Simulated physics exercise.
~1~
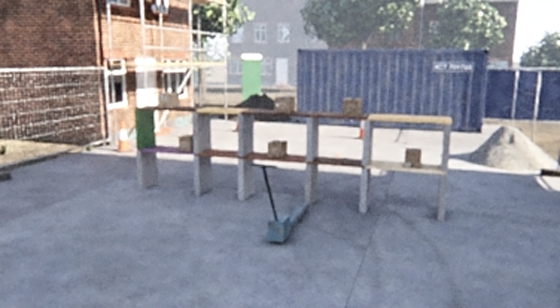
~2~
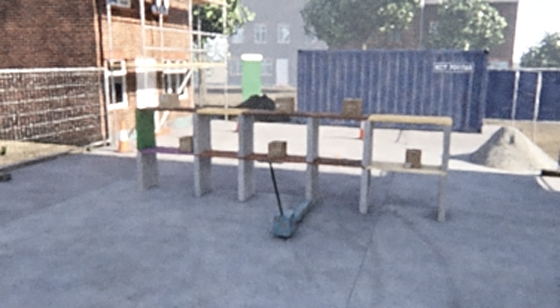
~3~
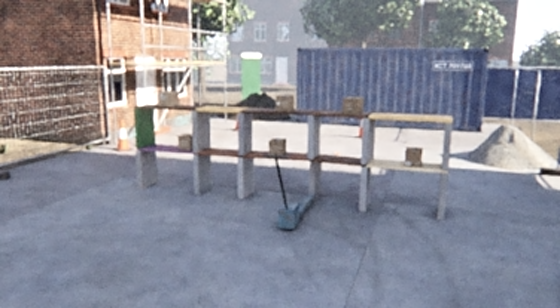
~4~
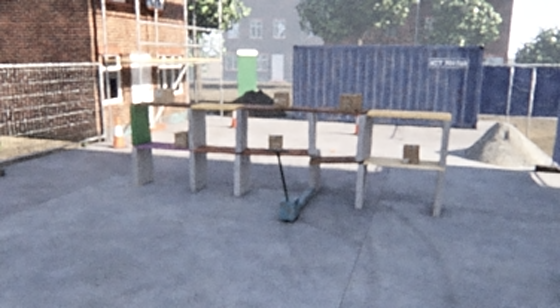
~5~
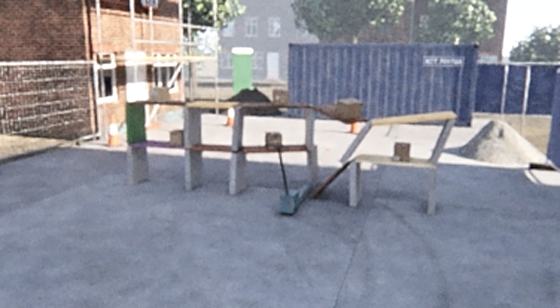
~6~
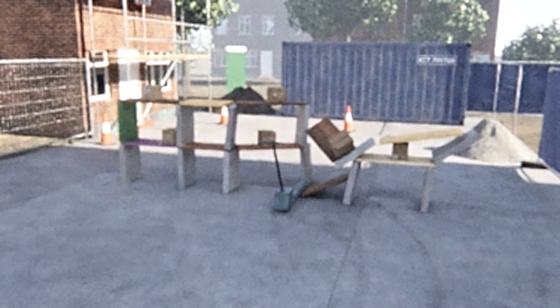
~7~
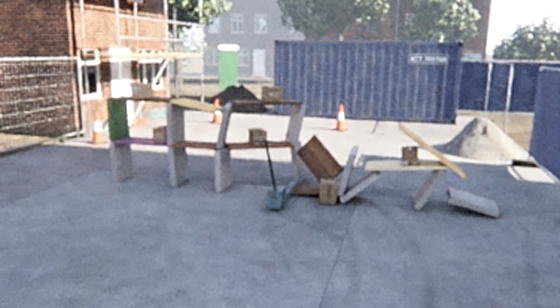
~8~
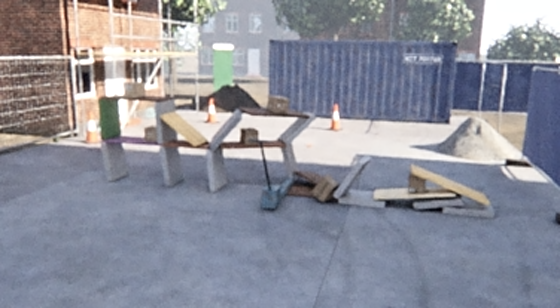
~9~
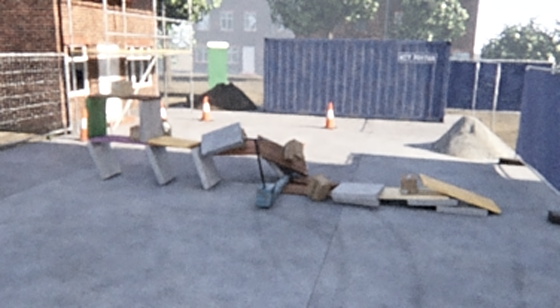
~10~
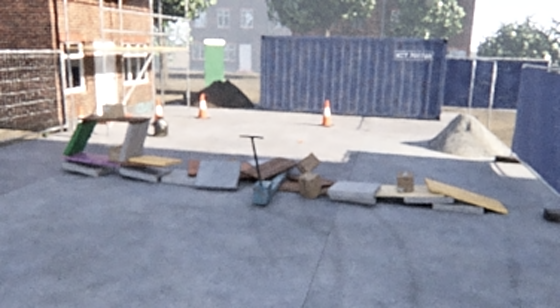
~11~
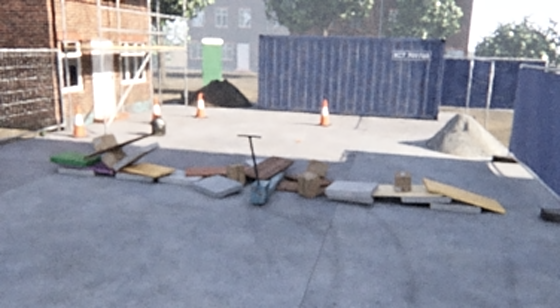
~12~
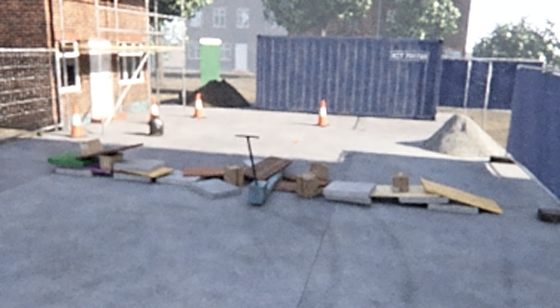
A low blue-grey jack with an upright handle slides in at the foot of an upright in a makeshift two-tier rack, standing on a concrete yard and seen from the front. Pale uprights, a green one at the left end, hold boards and brown cartons, with a brick building at left and a blue container behind. The right-hand section leans and drops first, spilling a carton and boards. The collapse then spreads left as the remaining uprights tilt and fall, the green one last. Everything ends in a low line of rubble, the jack's handle still standing amid it.
